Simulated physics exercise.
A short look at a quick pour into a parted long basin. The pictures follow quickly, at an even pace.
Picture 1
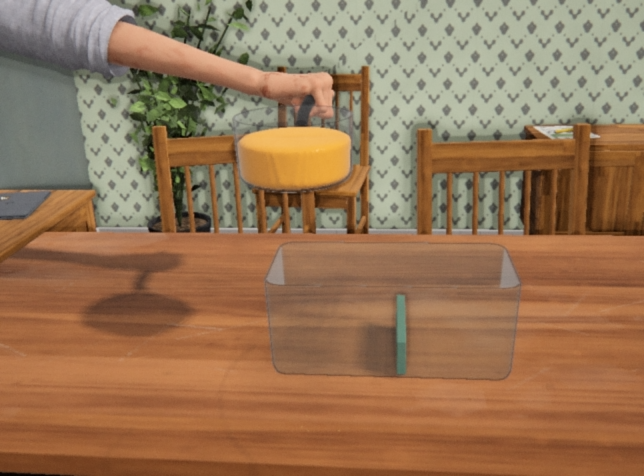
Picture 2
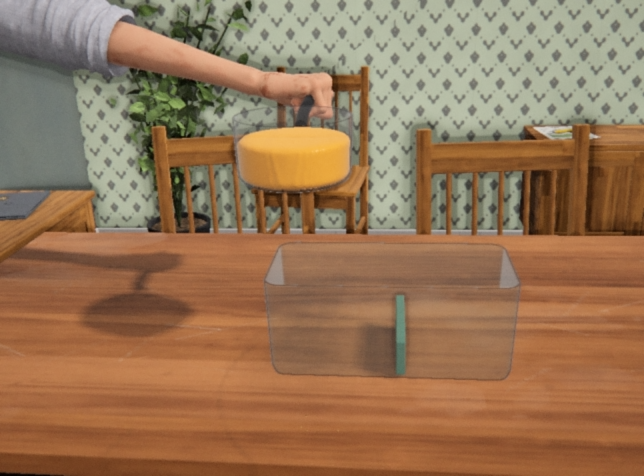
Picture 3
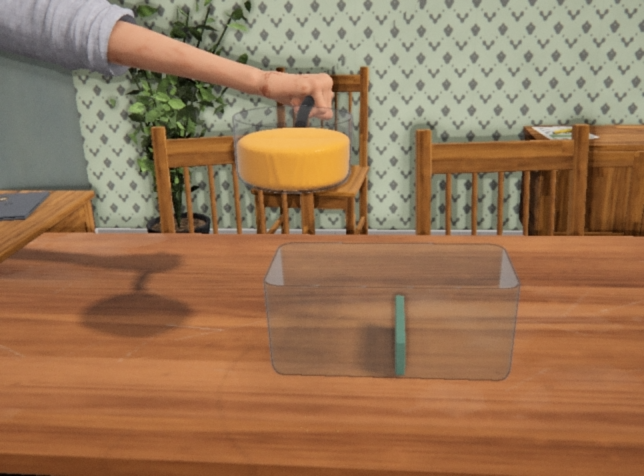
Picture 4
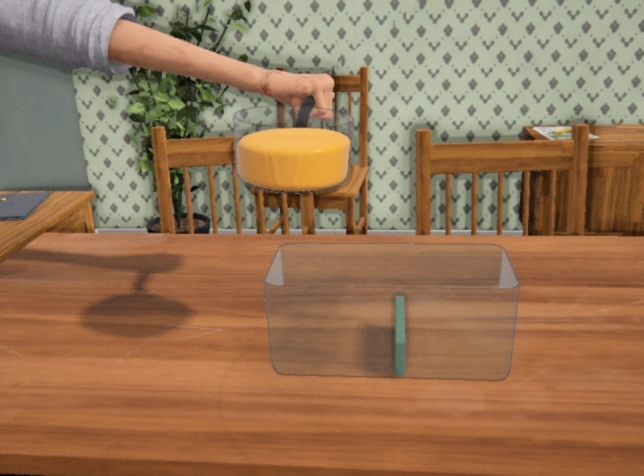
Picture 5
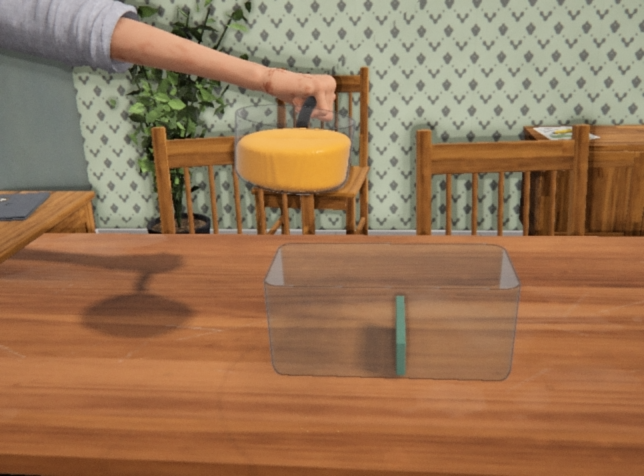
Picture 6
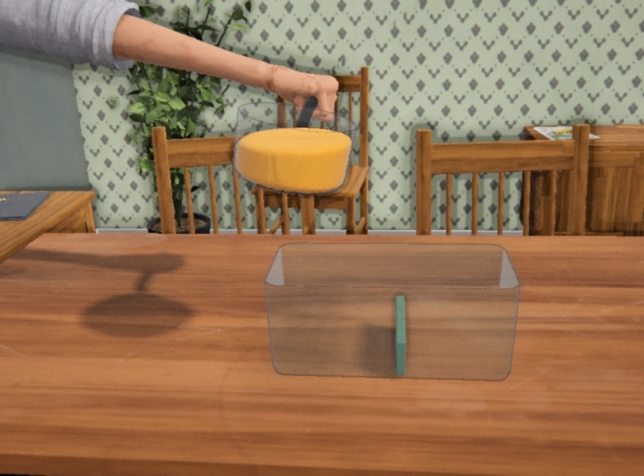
In a room with patterned wallpaper and wooden chairs, a hand holds a clear round container of orange liquid above a wooden table, up and to the left of a clear basin with a green divider. The container starts level, then tilts slightly down toward the right, the liquid still inside.
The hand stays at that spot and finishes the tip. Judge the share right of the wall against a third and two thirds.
It comes to from a third to two thirds.
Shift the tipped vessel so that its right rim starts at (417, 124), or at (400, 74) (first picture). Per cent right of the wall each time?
Near 95 % and 95 %.
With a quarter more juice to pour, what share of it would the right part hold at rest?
Some 65 per cent.
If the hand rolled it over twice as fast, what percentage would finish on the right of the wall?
Some 35 per cent.
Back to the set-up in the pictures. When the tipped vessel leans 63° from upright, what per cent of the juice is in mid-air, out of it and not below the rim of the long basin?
Some 25 per cent.
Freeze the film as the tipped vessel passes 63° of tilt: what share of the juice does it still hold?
It comes to 70 per cent or so.
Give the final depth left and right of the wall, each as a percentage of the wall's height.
Left: 30 %. Right: 50 %.
A moment on, the tilt is 63° and 70 per cent is still to pour, 2 is left of the wall and 2 right of it.
Next, the tilt is 98° and 15 per cent is still to pour, 19 is left of the wall and 53 right of it.
Then the tilt is 107° and 0 per cent is still to pour, 44 is left of the wall and 54 right of it.
Later the tilt is 107° and 0 per cent is still to pour, 45 is left of the wall and 55 right of it.
At rest 45 per cent lies left of the wall, 55 right of it and 1 outside.
